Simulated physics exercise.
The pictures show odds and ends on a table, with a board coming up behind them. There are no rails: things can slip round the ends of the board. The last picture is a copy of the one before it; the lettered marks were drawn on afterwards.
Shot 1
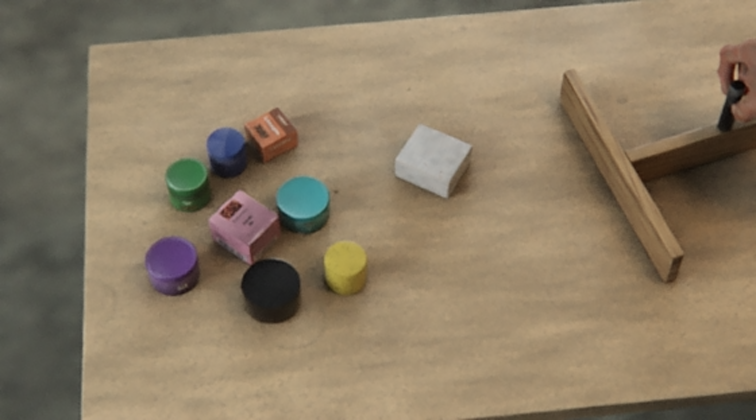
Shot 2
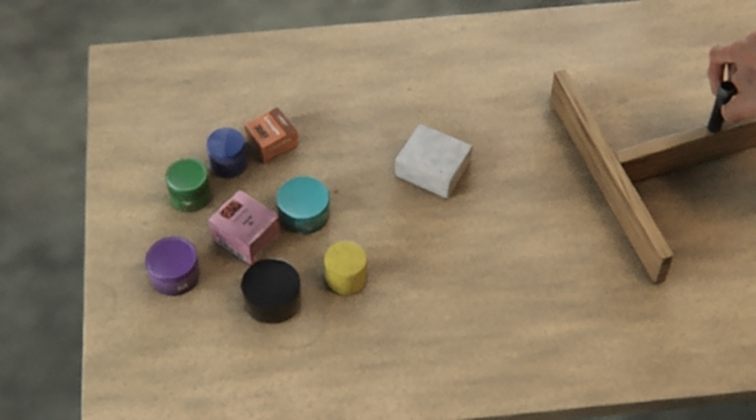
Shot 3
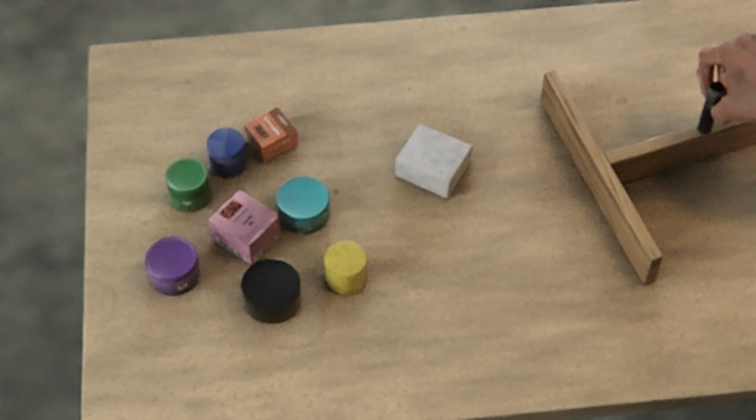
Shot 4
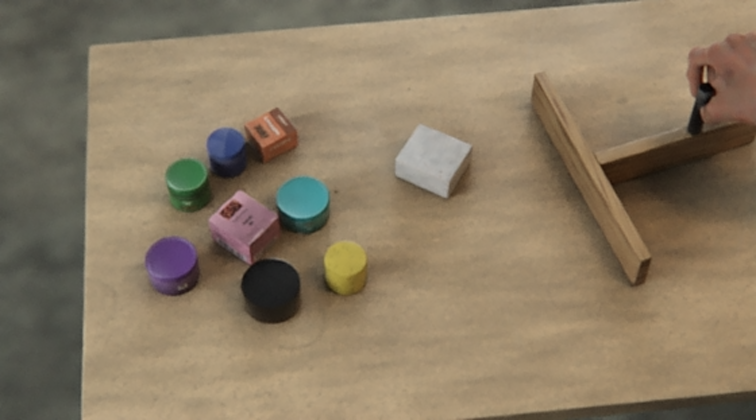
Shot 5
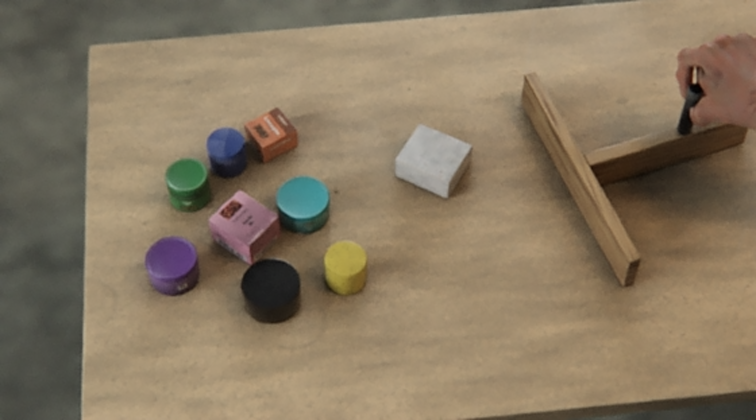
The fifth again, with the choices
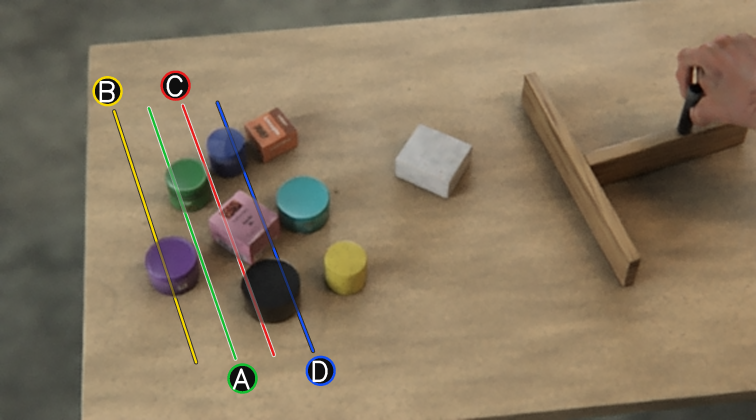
A hand at the right edge grips the dark handle of a T-shaped wooden board on a pale wooden table, seen from above at a slight tilt. On the left sit green, blue, purple, turquoise, black and yellow tubs with orange and pink packets, and a whitish block lies near the middle. The hand slides the board slowly leftward, while everything else and the camera stay still.
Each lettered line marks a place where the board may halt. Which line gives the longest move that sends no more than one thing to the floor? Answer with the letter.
No farther than A.
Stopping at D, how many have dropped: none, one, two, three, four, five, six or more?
The count is none.
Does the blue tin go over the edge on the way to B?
Yes.
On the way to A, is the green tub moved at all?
Yes.
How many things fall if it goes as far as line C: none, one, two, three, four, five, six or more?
In all, none.
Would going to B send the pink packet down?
By then, no.
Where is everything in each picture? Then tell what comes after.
In the first frame, green tub (188, 185); turquoise jar (303, 206); orange packet (271, 135).
In the second frame, board (611, 159); purple tub (173, 266).
In the third frame, board (600, 160); pink packet (245, 228).
In the fourth frame, board (590, 161); white block (433, 161).
In the fifth frame, board (580, 162); green tub (188, 185); turquoise jar (303, 206); orange packet (271, 135).
On the marked copy, A at (189, 226); B at (152, 229); C at (225, 222); D at (262, 219).
Taking A. A third of the way, board (443, 174); white block (381, 172); purple tub (173, 267).
Two thirds of the way, board (302, 186); purple tub (134, 290); pink packet (172, 259).
When it is over, board (190, 196); purple tub (90, 343); green tub (97, 213); none fallen.
As for the rest, B drops two; C is within the limit but short; D is within the limit but short.
